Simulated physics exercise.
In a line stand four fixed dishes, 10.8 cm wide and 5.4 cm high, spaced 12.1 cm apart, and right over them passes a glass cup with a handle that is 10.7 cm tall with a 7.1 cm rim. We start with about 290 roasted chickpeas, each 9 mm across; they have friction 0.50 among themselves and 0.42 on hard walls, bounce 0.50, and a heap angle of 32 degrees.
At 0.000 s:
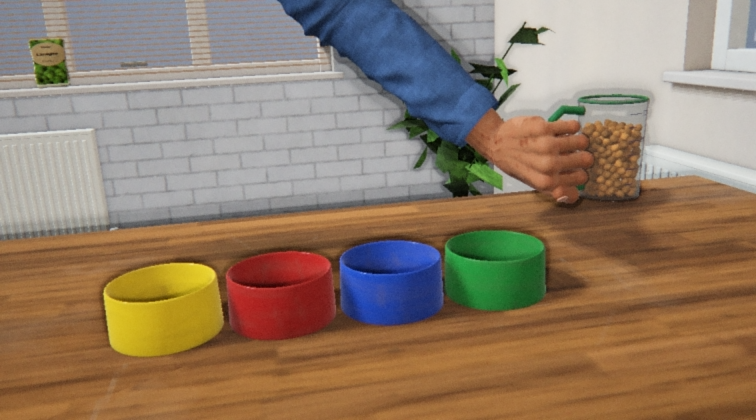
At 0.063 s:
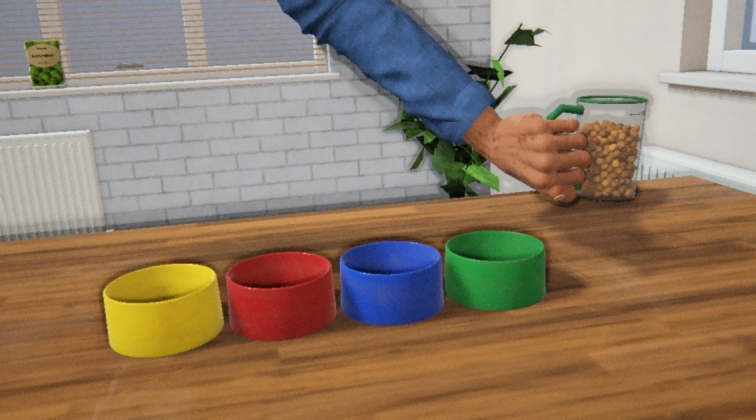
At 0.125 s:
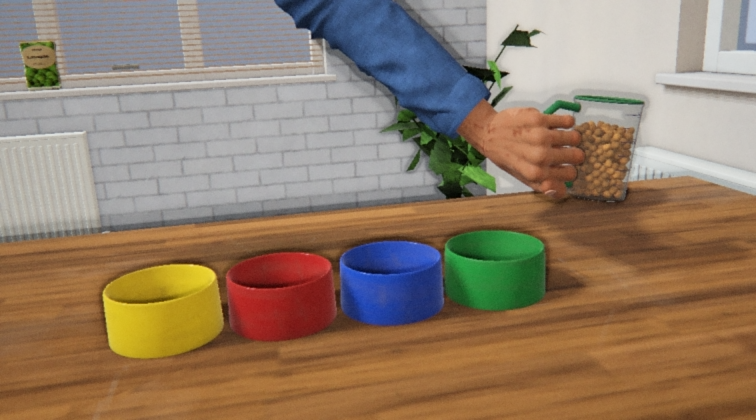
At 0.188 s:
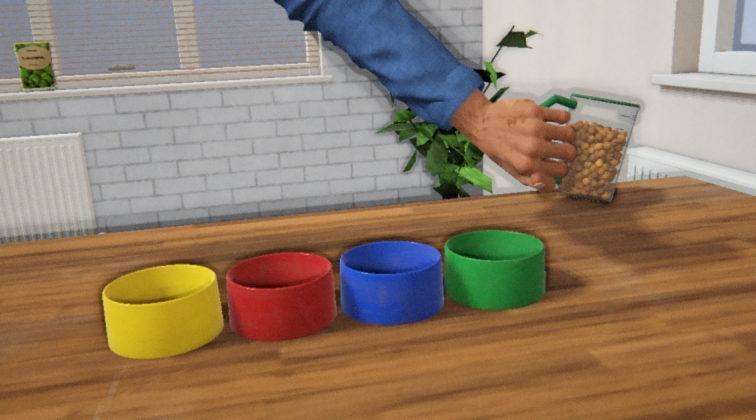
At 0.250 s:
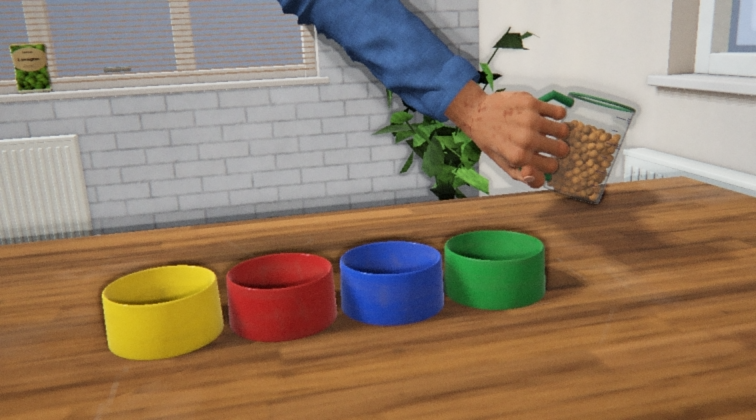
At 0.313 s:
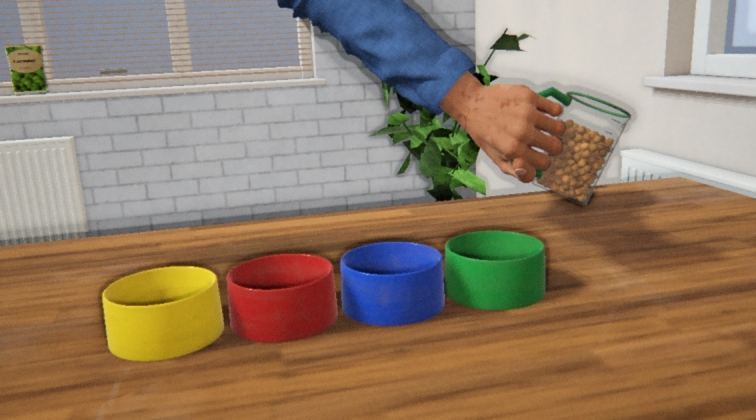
In a bright room with a pale brick wall, a window and a radiator, a wooden table is seen from slightly above. Yellow, red, blue and green dishes stand left to right in a row, while behind them at right a blue-sleeved arm grips a green-rimmed clear cup of roasted chickpeas. The hand tilts the cup rightward while moving it slightly left, and the view shifts slightly.
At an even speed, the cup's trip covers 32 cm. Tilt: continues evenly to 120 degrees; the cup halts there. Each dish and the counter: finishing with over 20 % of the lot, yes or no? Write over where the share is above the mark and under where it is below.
Red dish: Under; blue dish: Under; green dish: Over; yellow dish: Under; counter: Under.
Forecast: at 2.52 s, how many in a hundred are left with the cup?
Around 0 in a hundred.
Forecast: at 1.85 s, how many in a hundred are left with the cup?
0 %.
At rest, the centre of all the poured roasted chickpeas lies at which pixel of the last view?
Approximately (492, 273) in the last picture.
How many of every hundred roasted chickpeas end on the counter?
0 %.
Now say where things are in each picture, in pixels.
In the first picture, cup at (611, 147), tilt 0 degrees, lip at (642, 97), moved 0.0 cm; middle of the pieces at (607, 155); green dish at (494, 246); blue dish at (390, 257); red dish at (279, 269); yellow dish at (161, 282).
In the second picture, cup at (608, 148), tilt 2 degrees, lip at (641, 98), moved 0.2 cm; middle of the pieces at (604, 156).
In the third picture, cup at (602, 148), tilt 6 degrees, lip at (637, 101), moved 0.9 cm; middle of the pieces at (597, 156).
In the fourth picture, cup at (593, 148), tilt 13 degrees, lip at (633, 105), moved 1.8 cm; middle of the pieces at (588, 156).
In the fifth picture, cup at (586, 149), tilt 19 degrees, lip at (628, 111), moved 2.7 cm; middle of the pieces at (580, 156).
In the sixth picture, cup at (578, 150), tilt 25 degrees, lip at (623, 116), moved 3.7 cm; middle of the pieces at (572, 157); green dish at (494, 246); blue dish at (391, 258); red dish at (280, 271); yellow dish at (161, 286). The cup turns about 100 degrees a second and travels 14 cm a second.
After 1.24 s, tilt 116 degrees; cup holds 85 %, green 10 %.
Then, at 1.85 s, tilt 120 degrees; cup holds 0 %, green 100 %.
After 2.52 s, tilt 120 degrees; cup holds 0 %, green 100 %.
At rest (2.8 s), red 0 %, blue 0 %, green 100 %, yellow 0 %, counter 0 %.
